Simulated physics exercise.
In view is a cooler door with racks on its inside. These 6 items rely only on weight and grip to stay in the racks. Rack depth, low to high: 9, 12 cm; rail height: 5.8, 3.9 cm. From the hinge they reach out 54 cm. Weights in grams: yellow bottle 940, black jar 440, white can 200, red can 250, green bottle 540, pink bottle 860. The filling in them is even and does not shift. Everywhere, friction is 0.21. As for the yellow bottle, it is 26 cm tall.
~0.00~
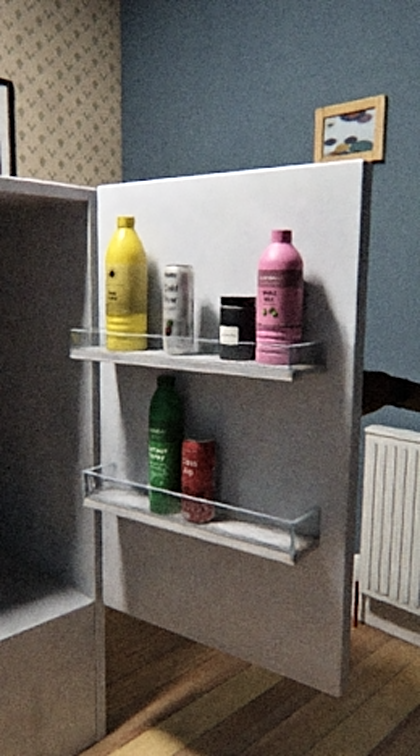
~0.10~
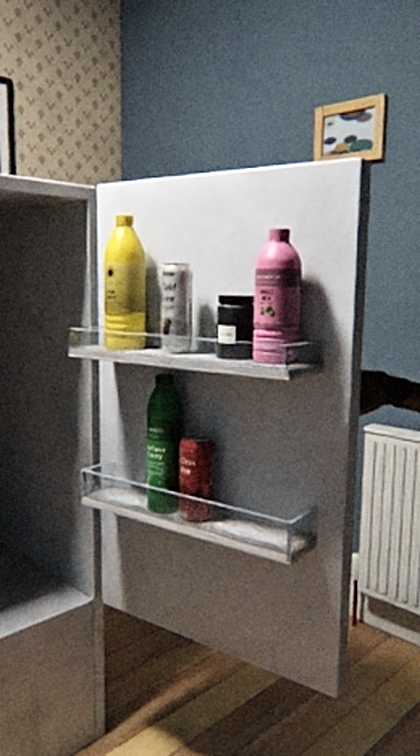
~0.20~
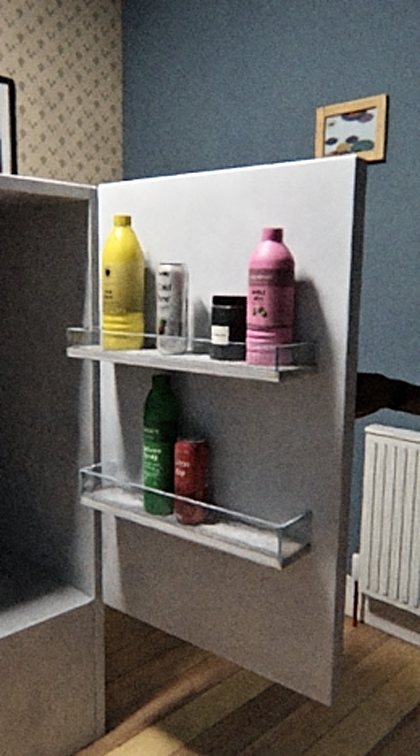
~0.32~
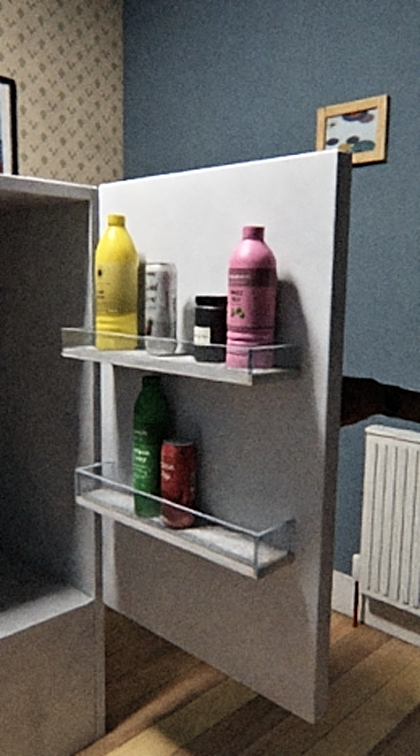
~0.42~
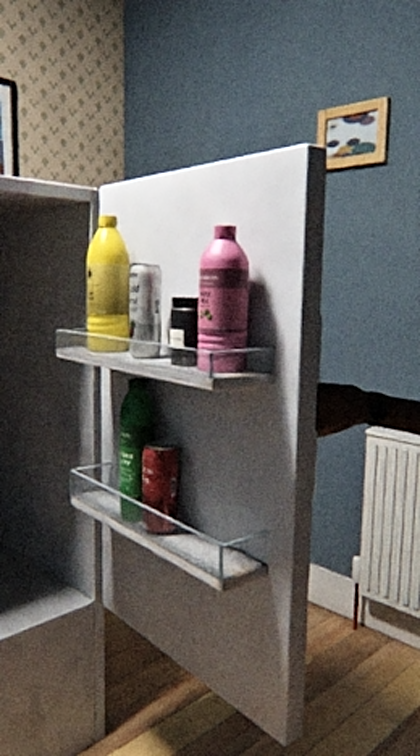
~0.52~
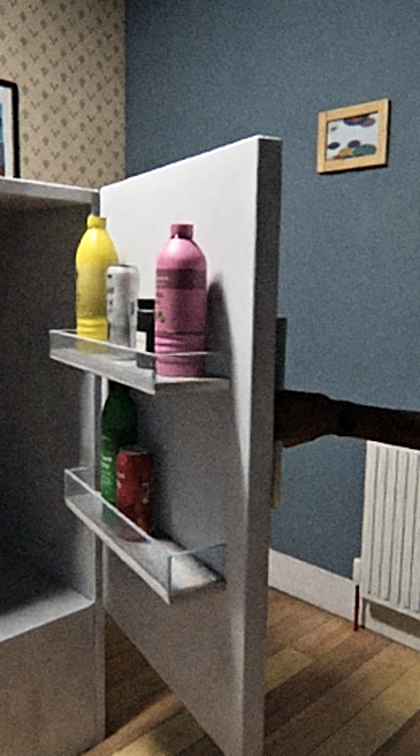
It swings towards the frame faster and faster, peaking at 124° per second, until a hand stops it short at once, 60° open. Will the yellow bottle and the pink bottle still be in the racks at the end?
Yellow bottle: Still there; pink bottle: Gone.
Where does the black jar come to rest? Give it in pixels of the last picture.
About (73, 333).
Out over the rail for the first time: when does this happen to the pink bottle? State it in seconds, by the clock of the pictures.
Near 0.8 s on the clock.
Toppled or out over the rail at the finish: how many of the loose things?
Total count: 1.
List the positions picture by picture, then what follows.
In the first frame, door at 100°; yellow bottle (126, 284); pink bottle (280, 298).
In the second frame, door at 99°; red can (196, 478); green bottle (164, 443).
In the third frame, door at 97°; black jar (230, 328); white can (173, 309).
In the fourth frame, door at 91°; red can (178, 483); green bottle (151, 446).
In the fifth frame, door at 84°; black jar (191, 331); white can (146, 311).
In the sixth frame, door at 75°; yellow bottle (98, 286); pink bottle (181, 301).
Around 0.72 s, door at 60°; pink bottle at 11° to upright near (68, 296); black jar at 4° to upright; white can shifted 3 cm.
Around 1.12 s, door at 60°; pink bottle now out over the rail; yellow bottle shifted 2 cm near (70, 285); black jar shifted 3 cm.
Around 1.32 s, door at 60°; yellow bottle shifted 2 cm near (70, 285); white can shifted 3 cm; black jar shifted 3 cm.
Around 1.62 s, door at 60°; yellow bottle shifted 2 cm near (70, 285); black jar shifted 3 cm; white can shifted 3 cm.
Finally (1.8 s), out over the rail, pink bottle; the other 5 still in place (within 5 cm). In the last view, yellow bottle near (70, 285).
